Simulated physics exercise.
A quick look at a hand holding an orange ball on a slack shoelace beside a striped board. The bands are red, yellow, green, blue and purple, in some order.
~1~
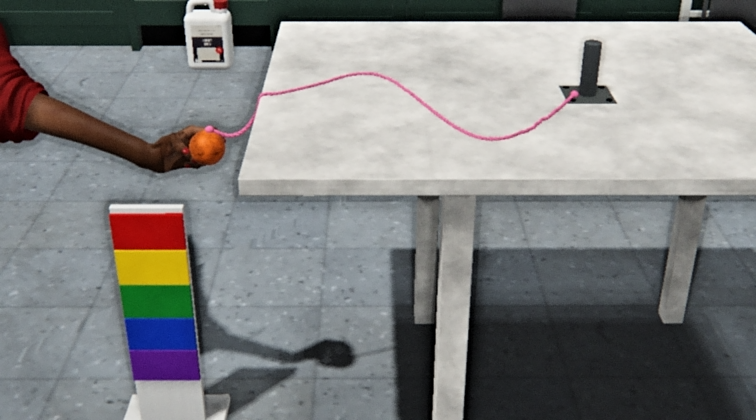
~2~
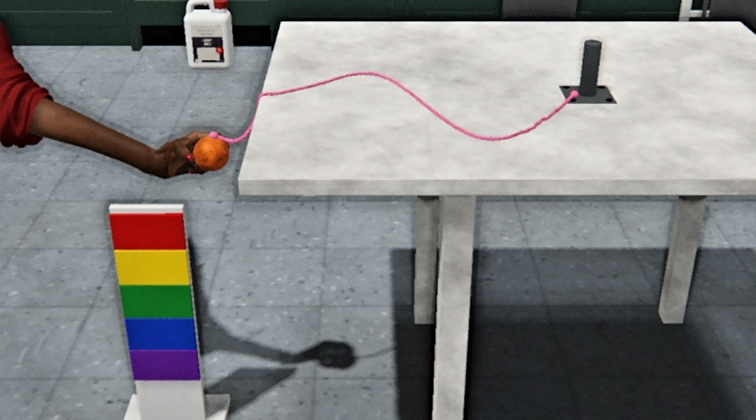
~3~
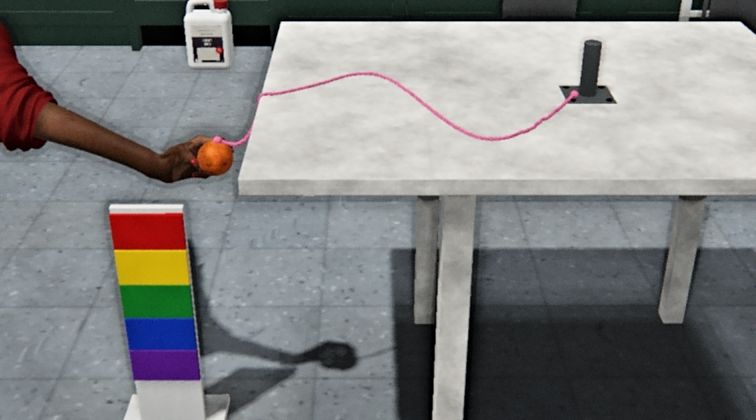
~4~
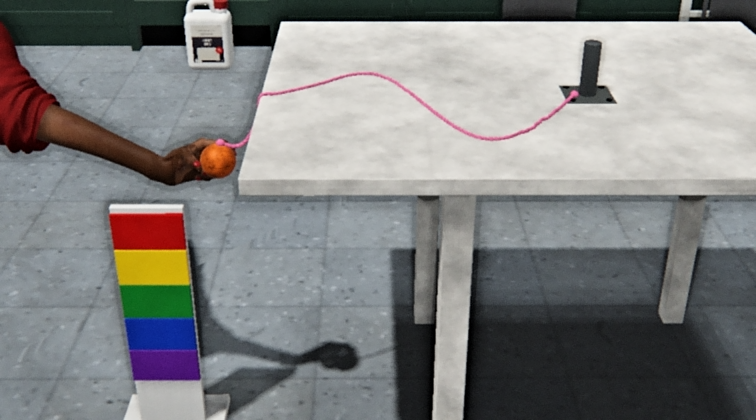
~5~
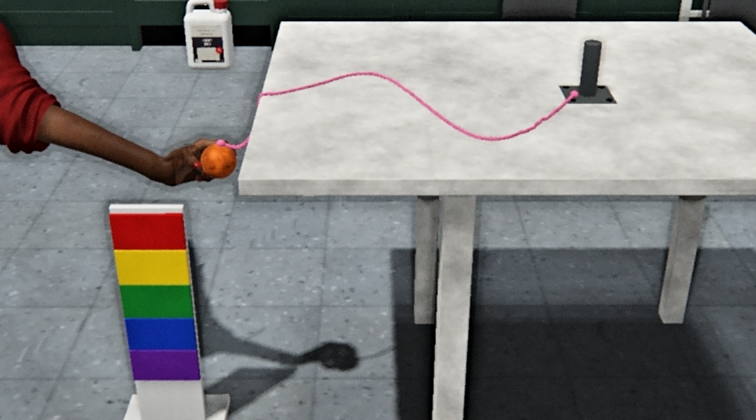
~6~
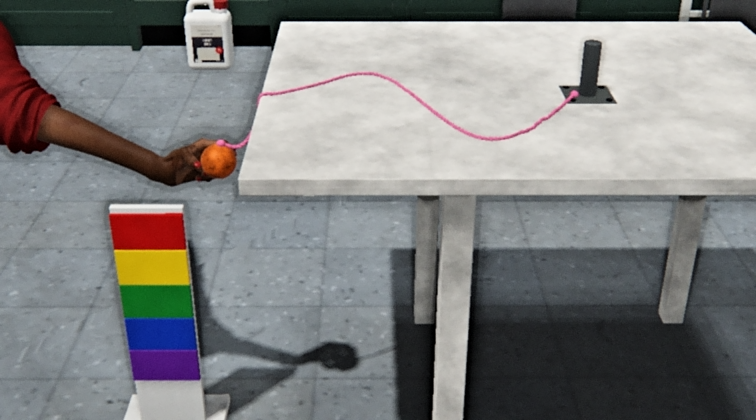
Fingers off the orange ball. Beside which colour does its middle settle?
The blue one.
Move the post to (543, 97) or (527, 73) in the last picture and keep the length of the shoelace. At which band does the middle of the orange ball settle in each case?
Try by try: Purple; purple.
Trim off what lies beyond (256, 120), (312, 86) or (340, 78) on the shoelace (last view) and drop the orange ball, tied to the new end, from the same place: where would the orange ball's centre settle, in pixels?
In that order: (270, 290), (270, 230) and (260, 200).
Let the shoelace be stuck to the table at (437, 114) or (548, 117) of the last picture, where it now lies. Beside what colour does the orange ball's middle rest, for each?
In that order: Yellow; green.
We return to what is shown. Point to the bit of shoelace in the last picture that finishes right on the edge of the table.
The one at (399, 85).
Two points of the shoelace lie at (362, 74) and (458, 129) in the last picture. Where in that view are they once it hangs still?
At (259, 163), then (385, 102).
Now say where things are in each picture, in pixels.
The first frame shows orange ball (207, 148); red (148, 233); yellow (152, 269); green (157, 303); blue (161, 335); purple (165, 366).
The second frame shows orange ball (212, 154); shoelace through (555, 111) (488, 139) (426, 106) (375, 74) (290, 91).
The third frame shows orange ball (215, 158).
The fourth frame shows orange ball (218, 161); shoelace through (555, 111) (488, 139) (426, 106) (375, 74) (290, 91).
The fifth frame shows orange ball (219, 161).
The sixth frame shows orange ball (219, 161); shoelace through (555, 111) (488, 139) (426, 106) (375, 74) (290, 91).
Early on, ball near (261, 317); level with green.
Midway, ball near (282, 347); level with blue.
Finally, ball near (274, 344); level with blue. The shoelace holds its middle at blue.
